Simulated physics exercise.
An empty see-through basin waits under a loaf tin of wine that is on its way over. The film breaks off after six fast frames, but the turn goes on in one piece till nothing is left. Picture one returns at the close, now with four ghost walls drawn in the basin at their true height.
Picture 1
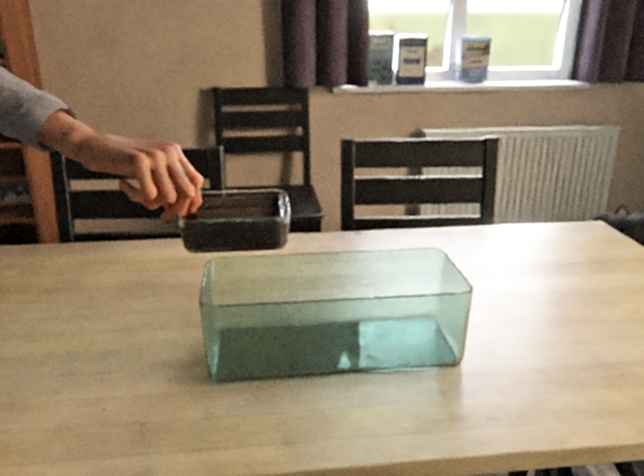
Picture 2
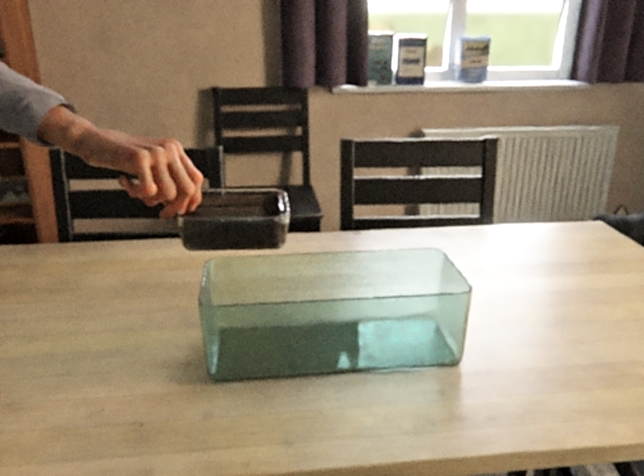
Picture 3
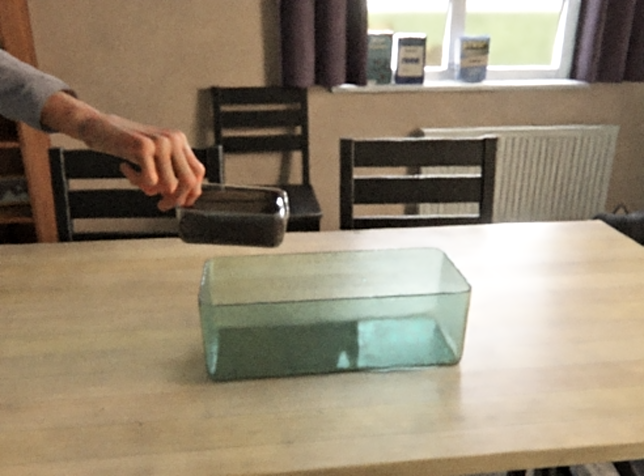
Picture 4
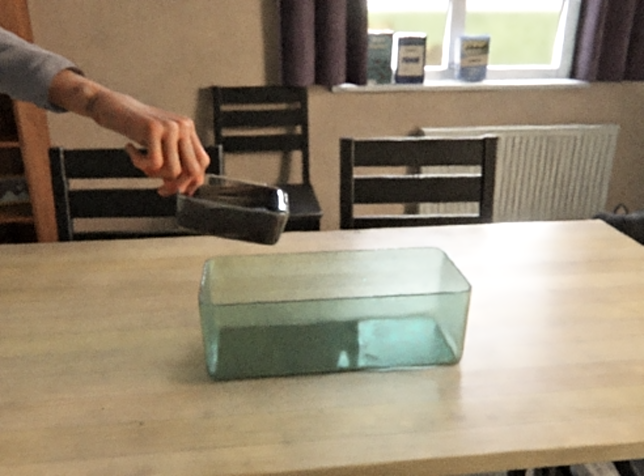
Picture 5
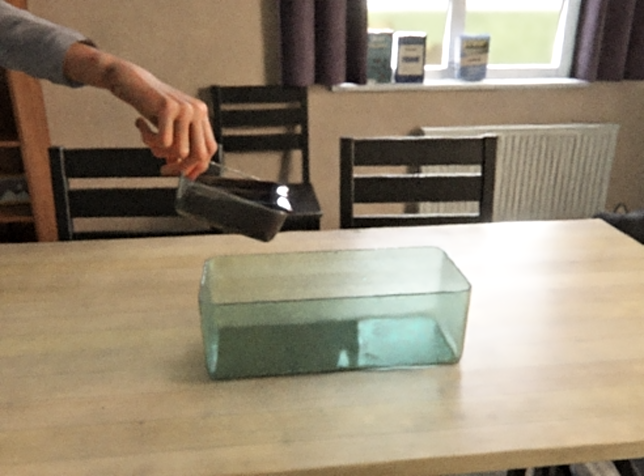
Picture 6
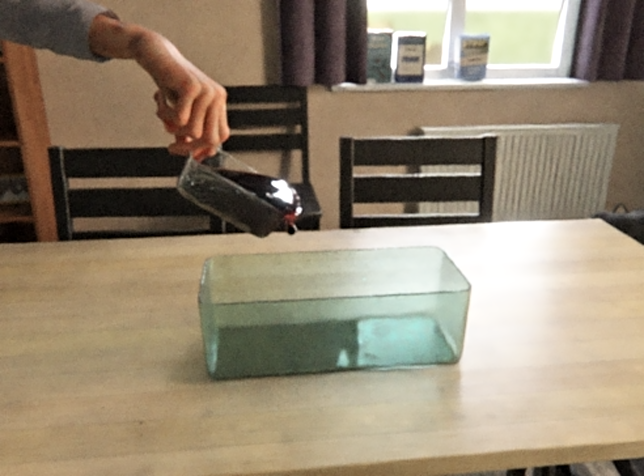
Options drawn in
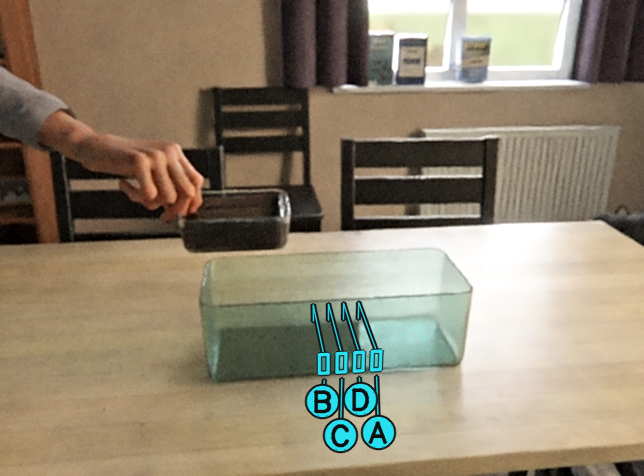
A hand holds a dark container above a clear basin, then tilts it to the right.
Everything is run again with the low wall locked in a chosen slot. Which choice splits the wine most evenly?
The best slot is A.
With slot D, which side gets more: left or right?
More ends on the right.
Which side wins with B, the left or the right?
More ends on the right.
In cyan, A at (376, 376); B at (324, 380); C at (341, 378); D at (359, 377).
Choosing A, about 44 % ends left of the wall and 53 % right of it; 3 % is lost outside.
Choosing B, about 14 % ends left of the wall and 83 % right of it; 4 % is lost outside.
Choosing C, about 21 % ends left of the wall and 76 % right of it; 3 % is lost outside.
Choosing D, about 28 % ends left of the wall and 69 % right of it; 3 % is lost outside.
